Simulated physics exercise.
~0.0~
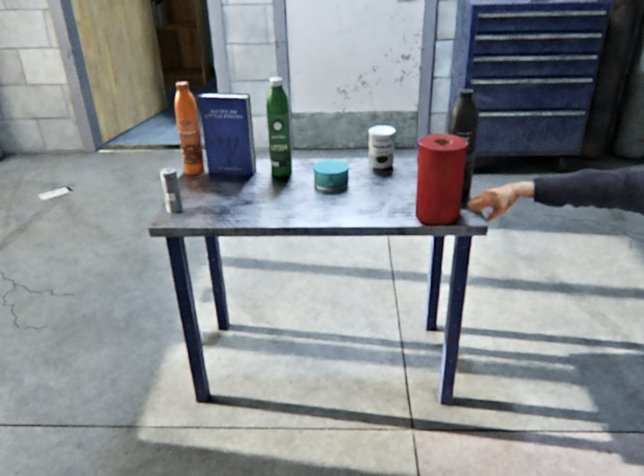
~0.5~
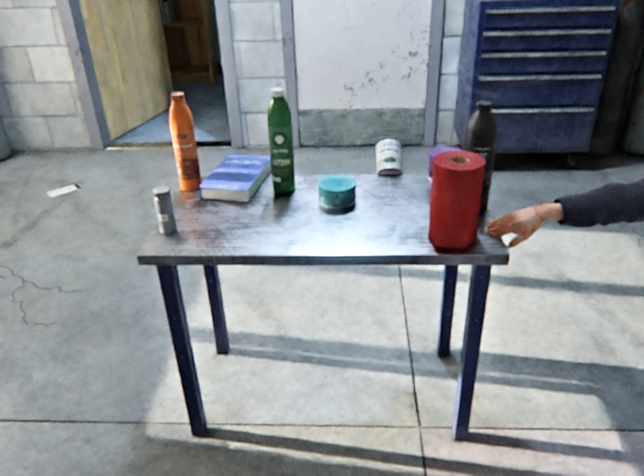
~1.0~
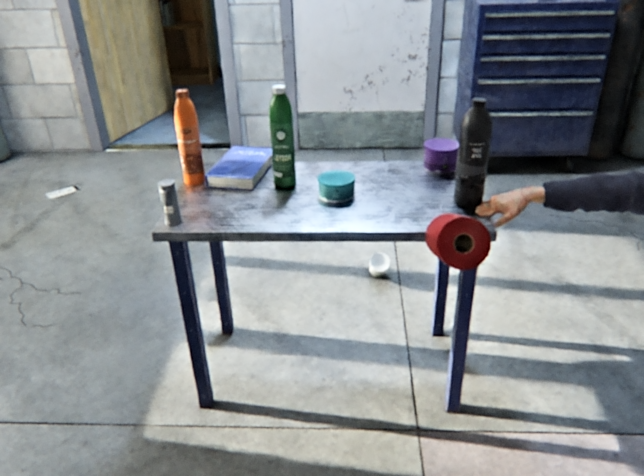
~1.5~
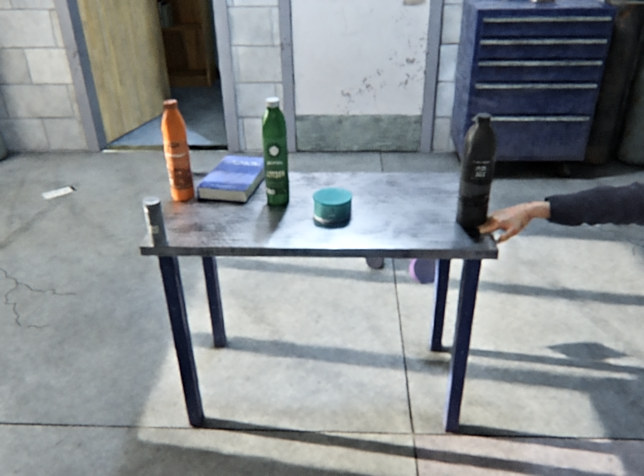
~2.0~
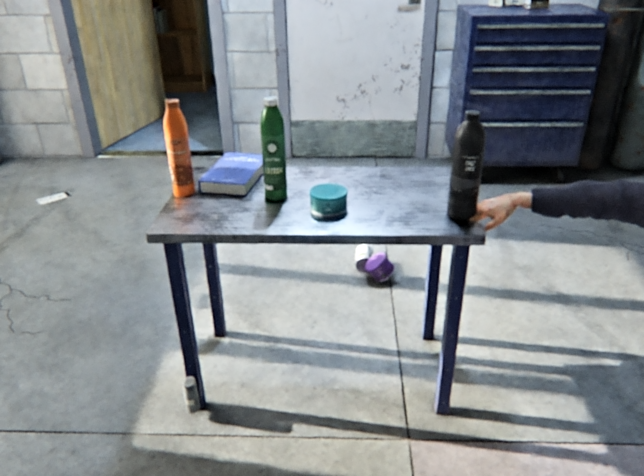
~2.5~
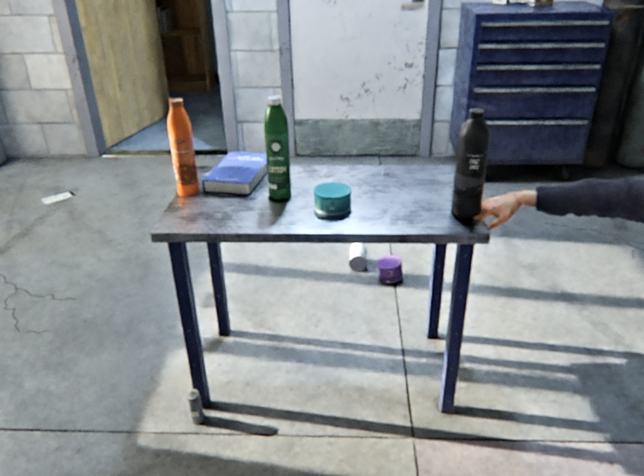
Concrete-floored workshop, a hand jerking a metal-topped table back and forth, toppling a book and sending four smaller items to the floor.
